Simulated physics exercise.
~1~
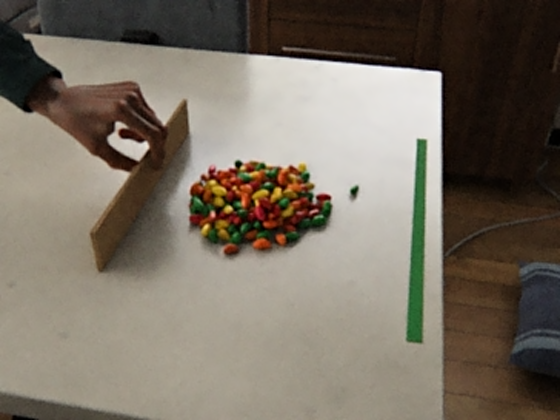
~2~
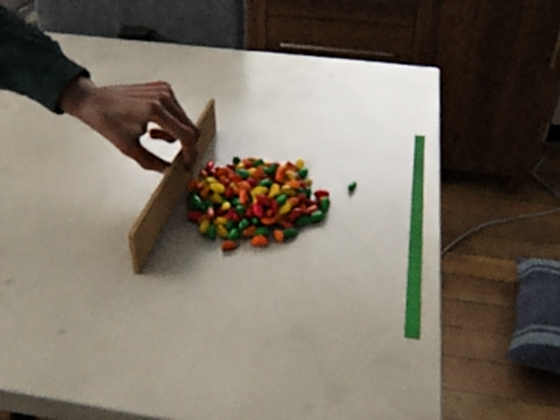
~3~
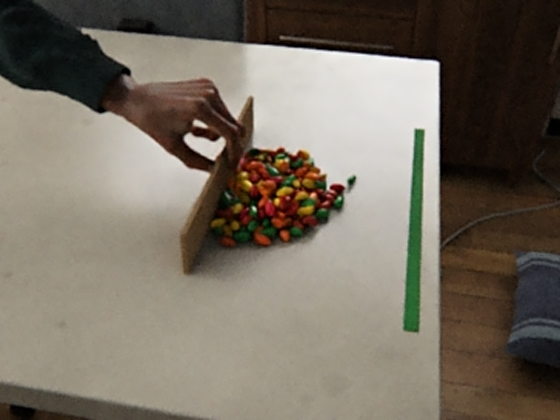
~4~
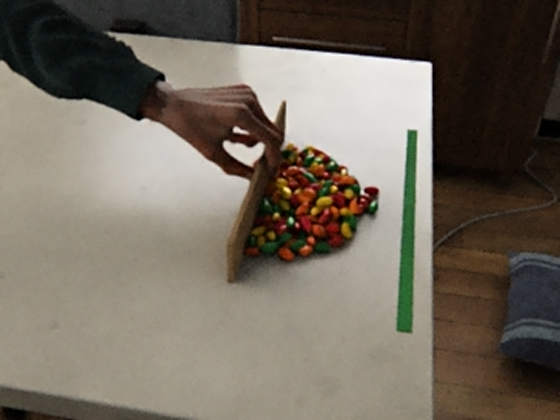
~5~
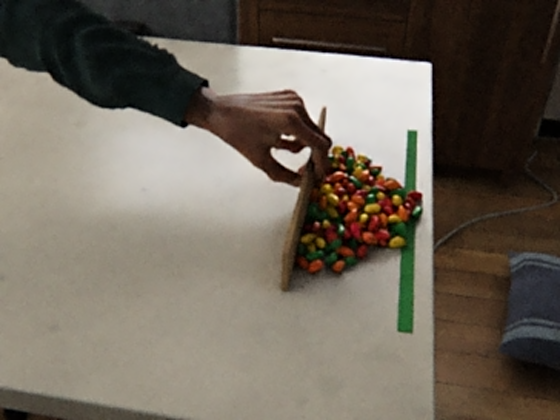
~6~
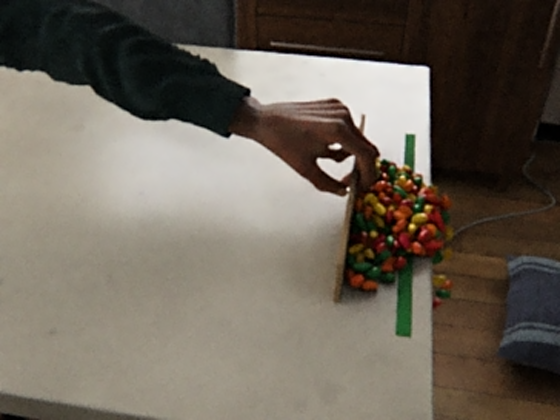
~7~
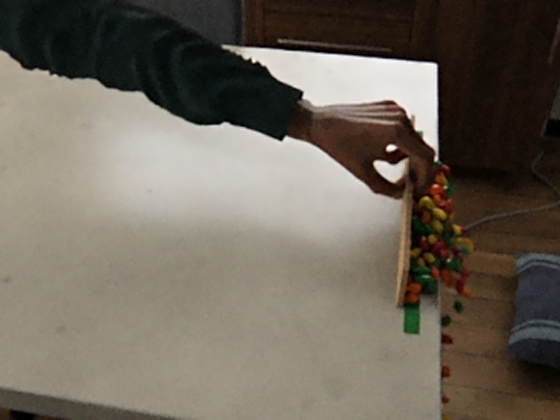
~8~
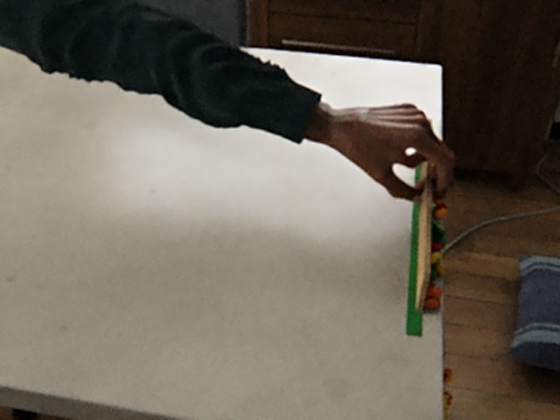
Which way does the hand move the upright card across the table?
The hand moves the card to the right, toward the green tape near the table's edge.
